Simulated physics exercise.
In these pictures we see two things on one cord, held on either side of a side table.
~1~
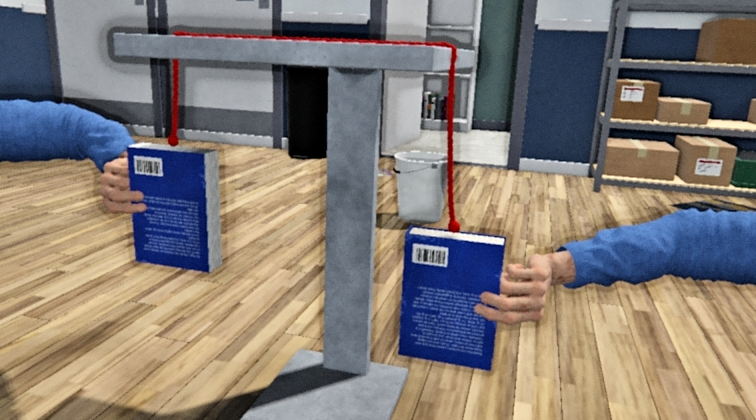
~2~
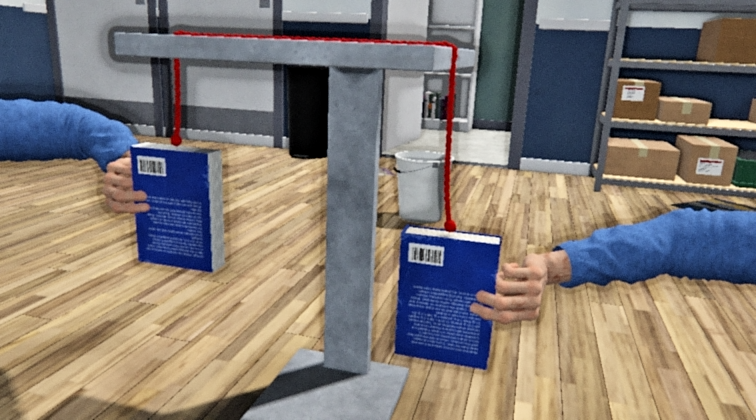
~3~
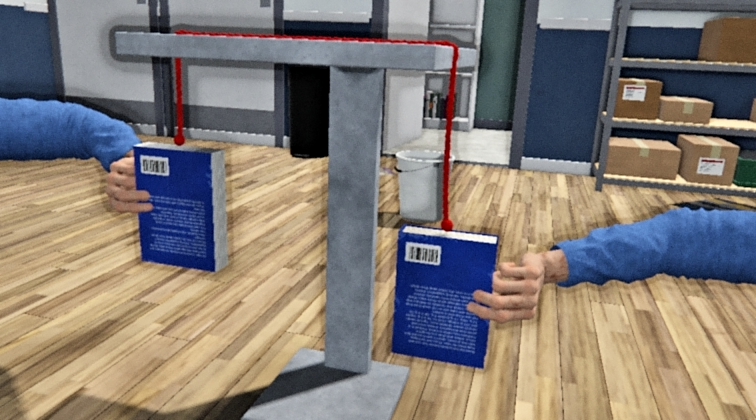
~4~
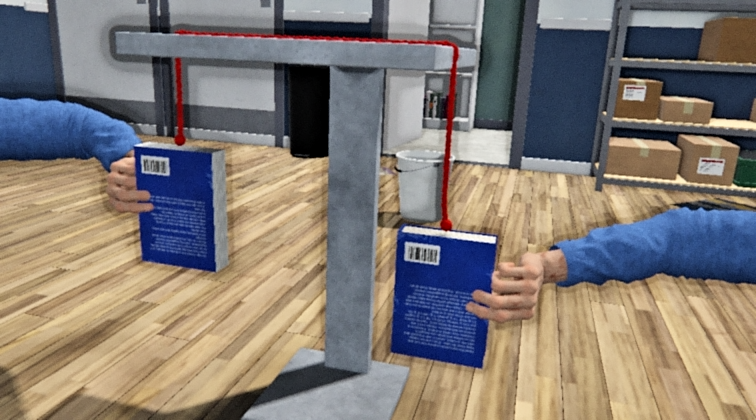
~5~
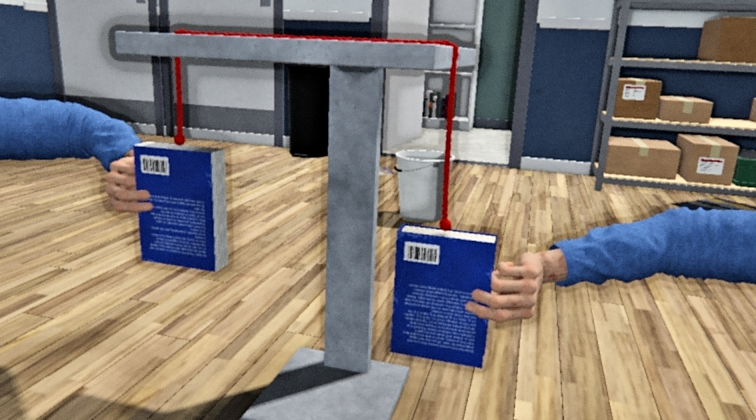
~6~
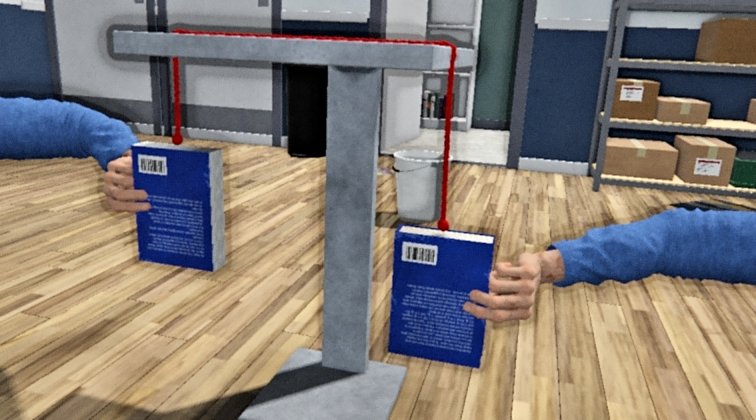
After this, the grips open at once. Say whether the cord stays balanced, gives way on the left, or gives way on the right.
The cord stays balanced.
Then, 0.24 s later than the last view, left book where it was near (182, 208); right book where it was near (437, 295).
Then, 0.84 s later than the last view, left book where it was near (183, 208); right book where it was near (431, 295).
Then, 1.46 s later than the last view, left book where it was near (184, 208); right book where it was near (438, 296).
Finally, left book where it was near (184, 208); right book where it was near (428, 295). The cord keeps its balance.
